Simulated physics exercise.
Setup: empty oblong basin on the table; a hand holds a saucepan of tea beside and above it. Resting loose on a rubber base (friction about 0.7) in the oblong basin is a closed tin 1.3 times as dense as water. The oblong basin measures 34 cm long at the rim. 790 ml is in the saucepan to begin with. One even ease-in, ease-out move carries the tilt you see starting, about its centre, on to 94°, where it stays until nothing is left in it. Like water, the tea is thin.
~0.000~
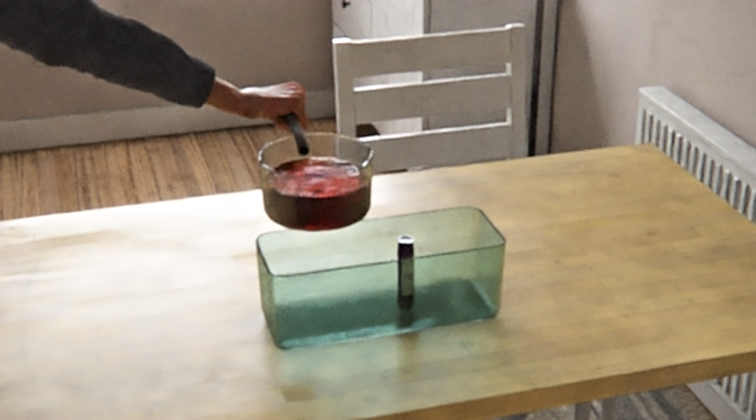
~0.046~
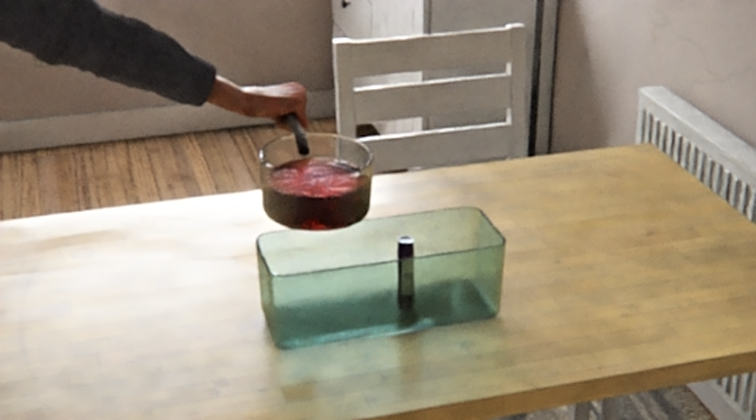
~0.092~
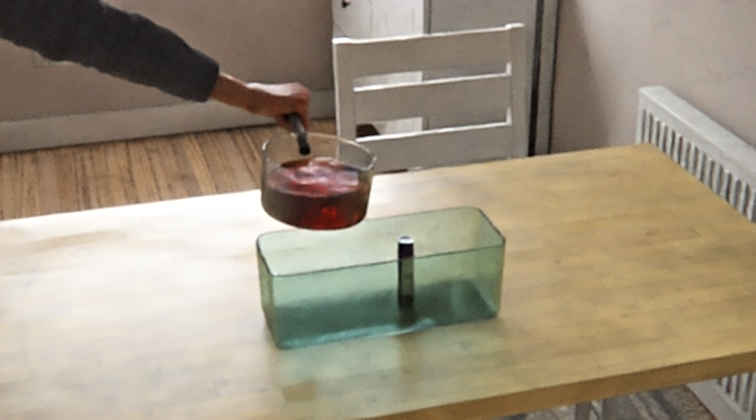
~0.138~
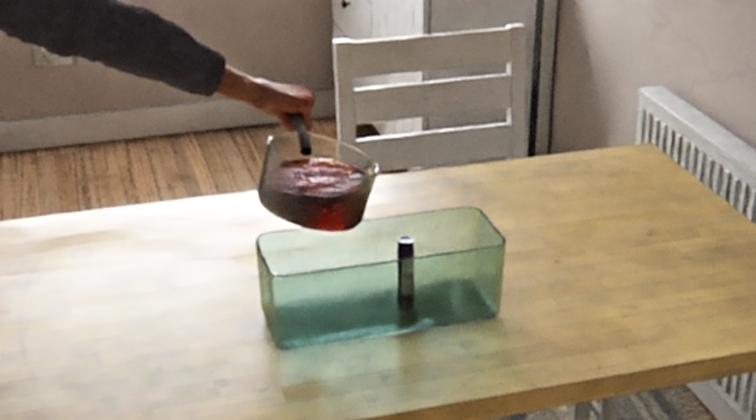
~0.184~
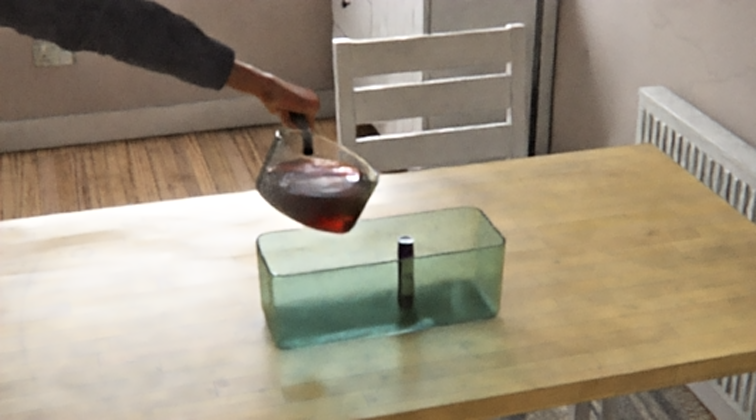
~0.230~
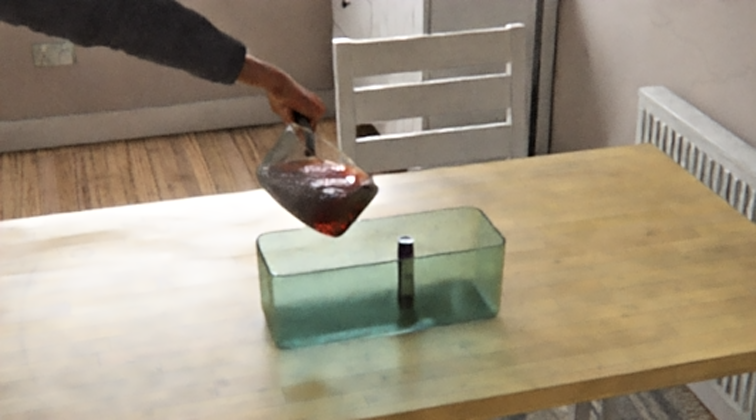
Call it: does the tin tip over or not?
It tips over.
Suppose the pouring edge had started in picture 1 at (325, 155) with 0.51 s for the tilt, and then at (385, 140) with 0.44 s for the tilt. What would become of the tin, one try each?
Try 1: Still standing; try 2: Tipped over.
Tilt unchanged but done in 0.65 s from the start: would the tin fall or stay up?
In that case the tin overturns.
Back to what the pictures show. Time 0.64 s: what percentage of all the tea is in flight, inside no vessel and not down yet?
About 5 % of the total.
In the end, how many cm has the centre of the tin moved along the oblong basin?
7.0 cm.
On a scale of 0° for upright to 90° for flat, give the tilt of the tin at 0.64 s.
Some 20°.
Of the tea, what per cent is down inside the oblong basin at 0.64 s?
Near 80 per cent of the total.
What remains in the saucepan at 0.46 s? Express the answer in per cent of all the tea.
Some 36 per cent.
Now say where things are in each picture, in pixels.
In the first picture, it leans 0°; its right rim is at (370, 150); the tea meets the walls at (263, 183) and (367, 171); the oblong basin's rim runs from (263, 257) to (492, 226); the tin's top is at (406, 243).
In the second picture, it leans 2°; its right rim is at (371, 151); the tea meets the walls at (263, 183) and (367, 171).
In the third picture, it leans 7°; its right rim is at (373, 156); the tea meets the walls at (263, 182) and (367, 172).
In the fourth picture, it leans 16°; its right rim is at (375, 164); the tea meets the walls at (262, 181) and (368, 173).
In the fifth picture, it leans 27°; its right rim is at (376, 175); the tea meets the walls at (261, 179) and (371, 175).
In the sixth picture, it leans 40°; its right rim is at (374, 187); the tea meets the walls at (260, 174) and (375, 178).
By 0.46 s the tilt is 92° and 37 per cent is still to pour; the tin stands where it began.
By 0.64 s the tilt is 94° and 15 per cent is still to pour; the tin leans 20°.
By 0.81 s the tilt is 94° and 6 per cent is still to pour; the tin lies on its side.
By 1.01 s the tilt is 94° and 2 per cent is still to pour; the tin lies on its side.
At rest the tin lies on its side.
